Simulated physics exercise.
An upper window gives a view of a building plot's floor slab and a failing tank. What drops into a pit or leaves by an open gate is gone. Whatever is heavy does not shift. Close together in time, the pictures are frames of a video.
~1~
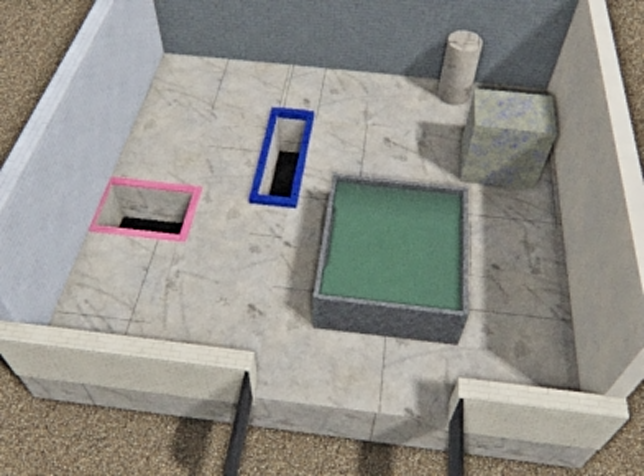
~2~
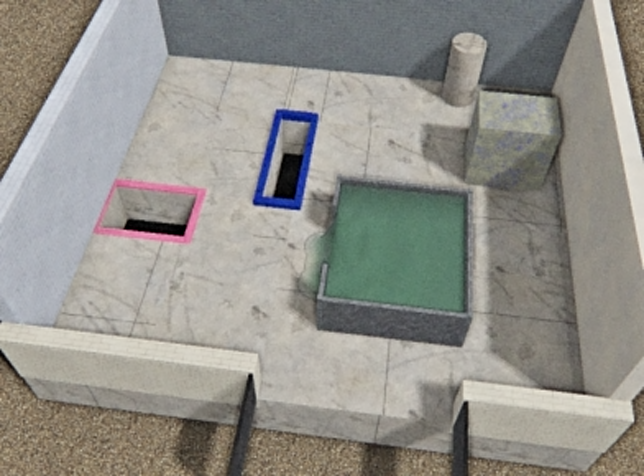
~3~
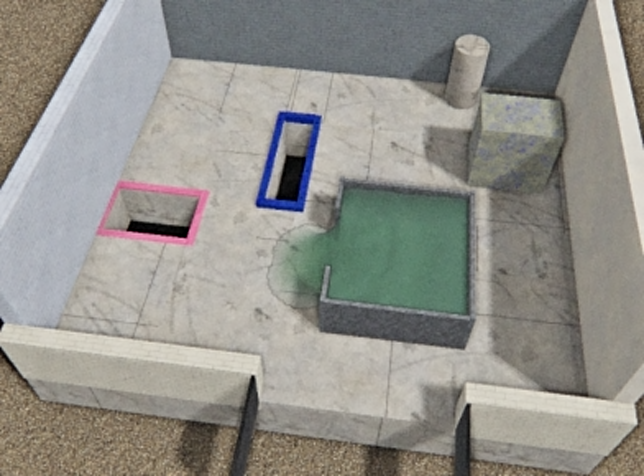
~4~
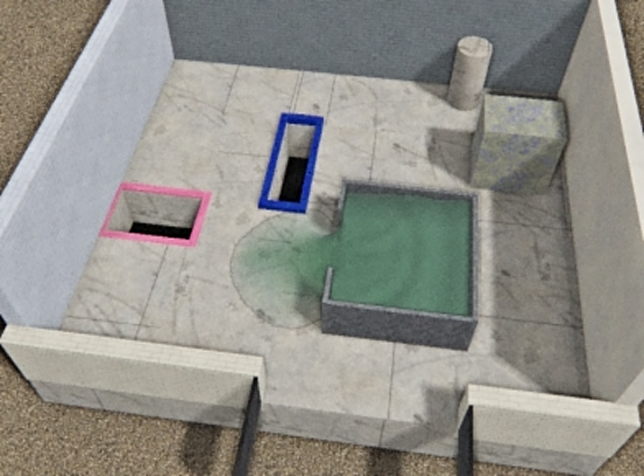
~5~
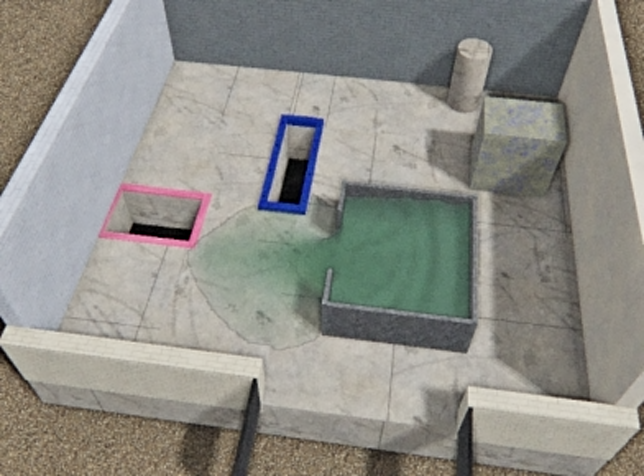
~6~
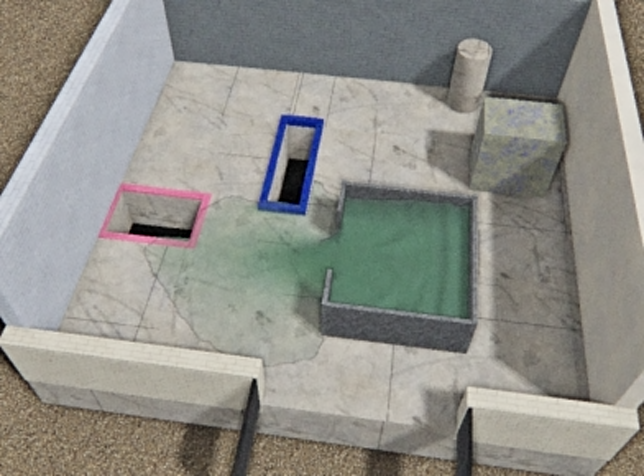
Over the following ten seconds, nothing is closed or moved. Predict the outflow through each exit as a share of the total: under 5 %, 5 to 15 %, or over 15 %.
The gate gets shy of five per cent. The blue pit gets shy of five per cent. The pink pit gets in excess of fifteen per cent.
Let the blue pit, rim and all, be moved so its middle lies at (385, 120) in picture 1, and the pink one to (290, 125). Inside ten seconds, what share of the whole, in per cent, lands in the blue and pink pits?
The blue pit ends up with 2 per cent, the pink pit with 15 per cent.
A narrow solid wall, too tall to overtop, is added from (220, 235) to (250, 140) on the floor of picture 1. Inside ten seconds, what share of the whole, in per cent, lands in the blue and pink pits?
I'd say blue collects roughly 8 % while pink collects roughly 35 %.
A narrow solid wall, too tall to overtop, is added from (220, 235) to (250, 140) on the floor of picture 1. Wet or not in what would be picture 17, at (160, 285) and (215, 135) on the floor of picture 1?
Swamped, then spared.
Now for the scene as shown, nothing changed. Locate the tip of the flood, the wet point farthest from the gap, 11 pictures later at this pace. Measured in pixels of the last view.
At roughly (152, 115).
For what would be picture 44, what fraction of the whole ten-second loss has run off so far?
By then, close to 70 % of it.
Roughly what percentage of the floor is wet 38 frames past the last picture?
Close to 40 %.
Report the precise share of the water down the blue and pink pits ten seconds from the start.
About 0 percent for the first and about 56 percent for the second.
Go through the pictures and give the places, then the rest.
The first frame shows still water in the tank at (395, 243).
In the second frame, water pours out at (332, 255) and has run to (320, 236).
In the third frame, water pours out at (334, 259) and has run to (285, 240).
In the fourth frame, the front is at (235, 266), out from the gap at (337, 261).
In the fifth frame, water pours out at (336, 262) and has run to (198, 250).
In the sixth frame, the front is at (153, 248), out from the gap at (336, 262).
A moment on, water covers 25 % of the floor; the gate 0 %, the blue pit 0 %, the pink pit 4 %.
Next, water covers 30 % of the floor; the gate 0 %, the blue pit 1 %, the pink pit 11 %.
Then, water covers 30 % of the floor; the gate 0 %, the blue pit 1 %, the pink pit 20 %.
Later, water covers 40 % of the floor; the gate 1 %, the blue pit 1 %, the pink pit 38 %.
In the end, water covers 55 % of the floor; the gate 2 %, the blue pit 1 %, the pink pit 55 %.
